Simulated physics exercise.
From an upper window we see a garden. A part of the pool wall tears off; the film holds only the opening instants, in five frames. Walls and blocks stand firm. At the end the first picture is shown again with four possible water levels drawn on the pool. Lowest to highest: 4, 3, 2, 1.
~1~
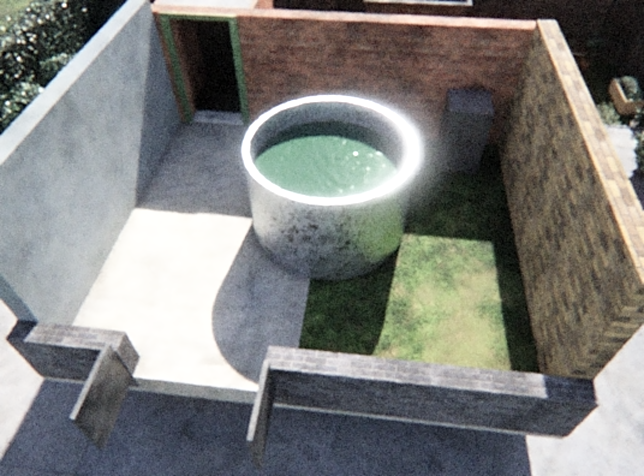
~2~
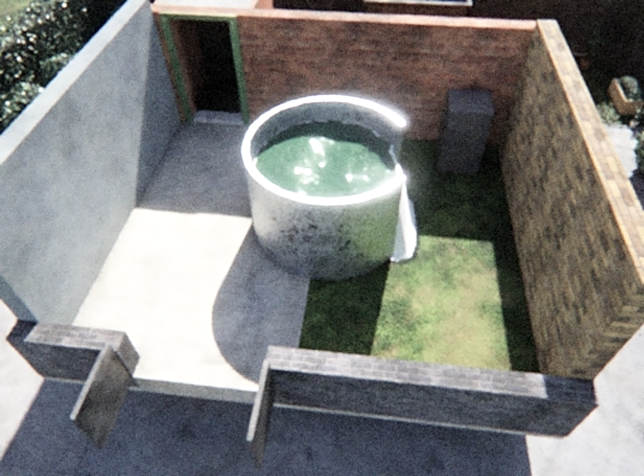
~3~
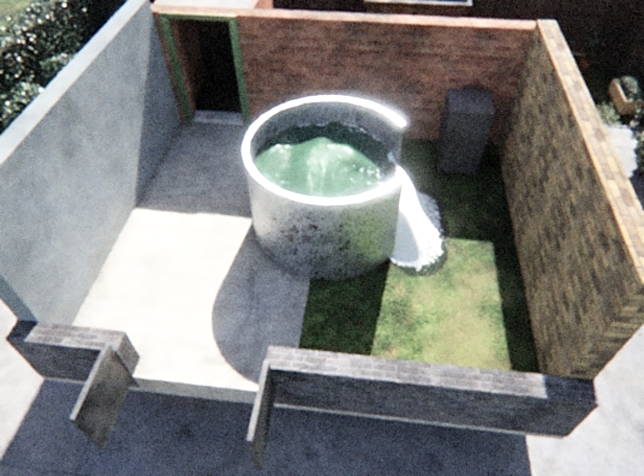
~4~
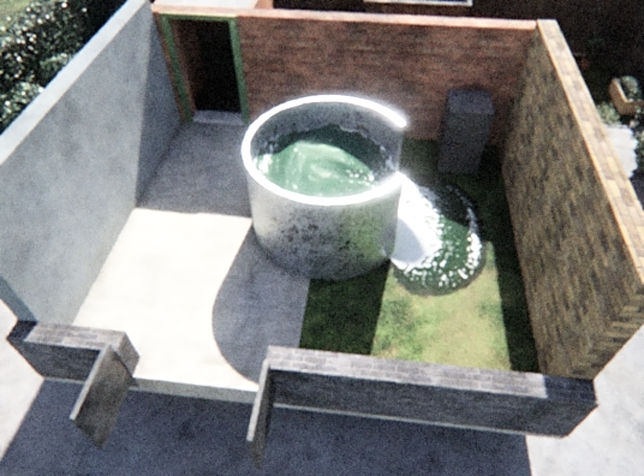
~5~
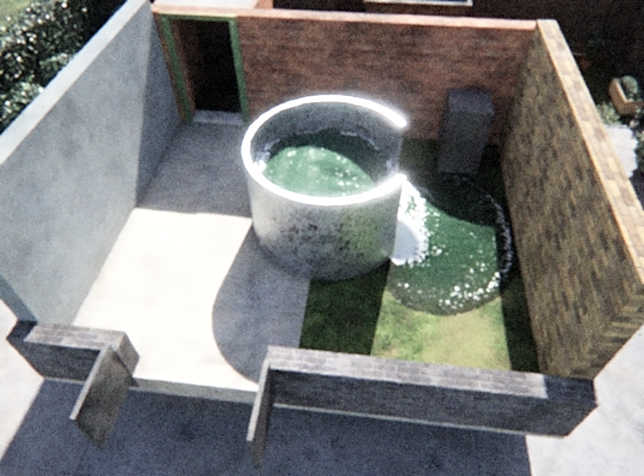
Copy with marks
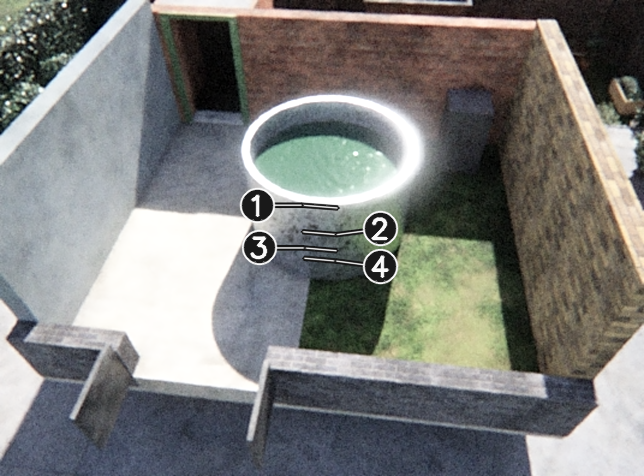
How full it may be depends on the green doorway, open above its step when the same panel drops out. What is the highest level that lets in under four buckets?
It is 2.
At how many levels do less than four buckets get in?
Three of them.
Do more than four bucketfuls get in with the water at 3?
No, not at all.
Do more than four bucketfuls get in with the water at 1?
Yes, it does.
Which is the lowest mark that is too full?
The answer is 1.
In white, 1 at (319, 206); 2 at (319, 233); 3 at (320, 249); 4 at (320, 259); from the bottom up 4, 3, 2, 1.
For mark 1, about 12 bucketfuls get in.
For mark 2, a bucket or two gets in.
For mark 3, nothing gets over.
For mark 4, nothing gets over.
